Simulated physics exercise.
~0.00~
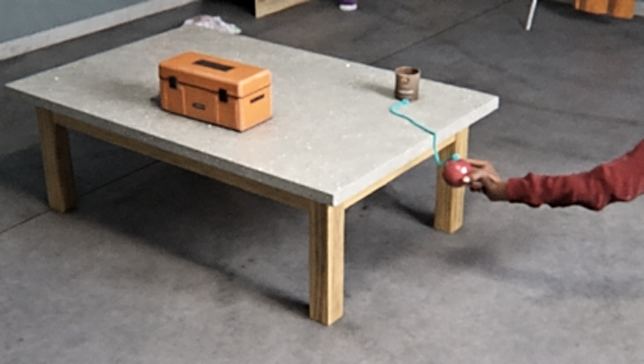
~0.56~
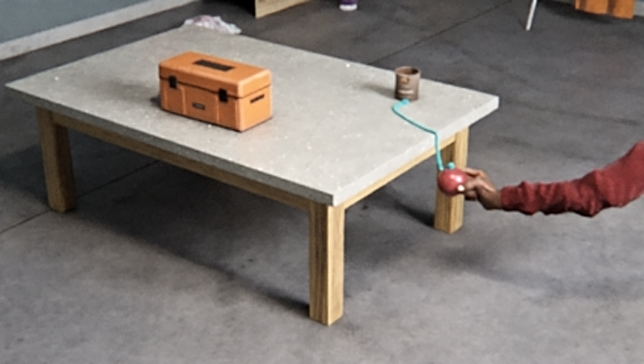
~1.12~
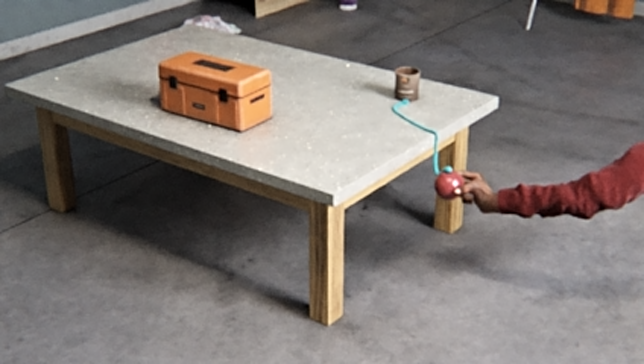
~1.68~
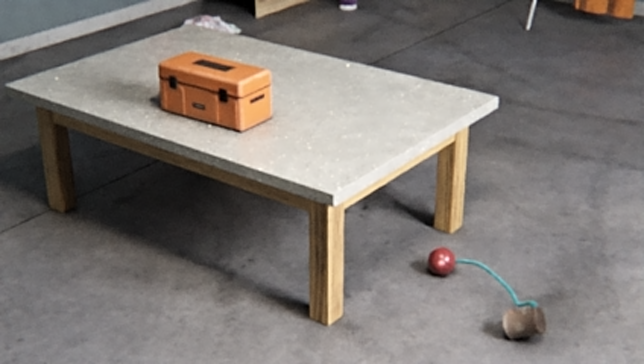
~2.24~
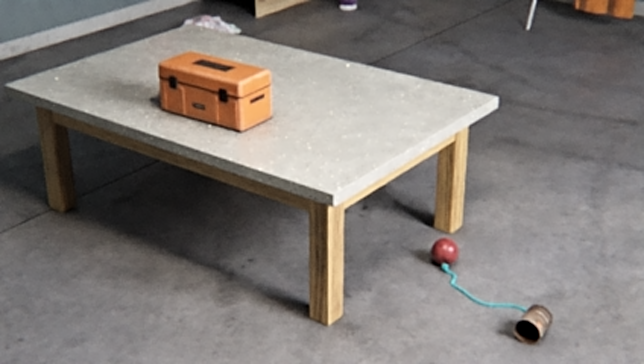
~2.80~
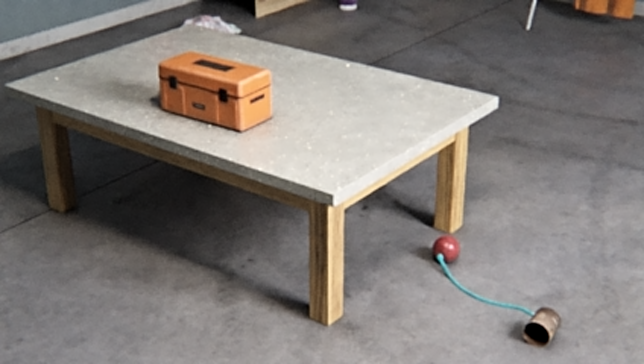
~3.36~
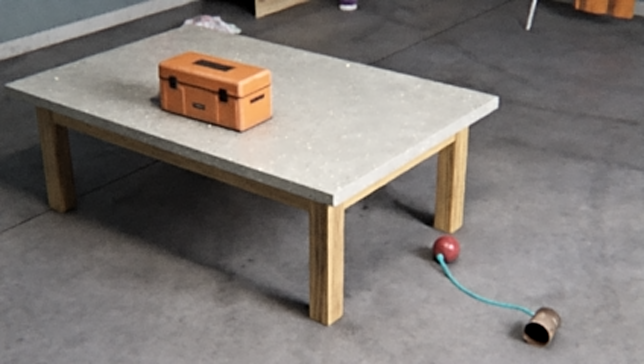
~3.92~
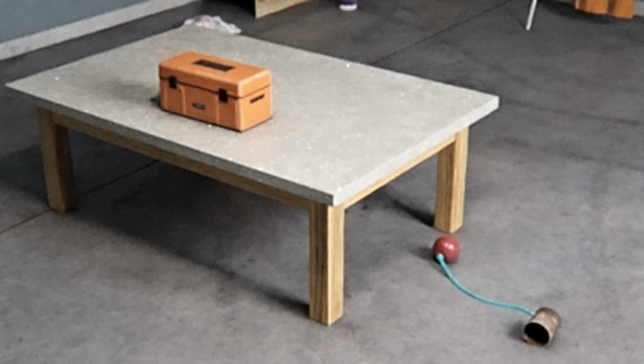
A pale-topped wooden table stands on a grey concrete floor, seen from slightly above, with an orange toolbox towards its left and a small brown cup near its right end. A turquoise cord runs from the cup over the edge to a red apple, held by a hand in a dark red sleeve reaching in from the right. The hand lowers the apple slightly, then lets go. The apple drops to the floor and the cup is dragged off the table after it. The cup shifts a little, then both lie still, joined by the cord, while the toolbox stays put.
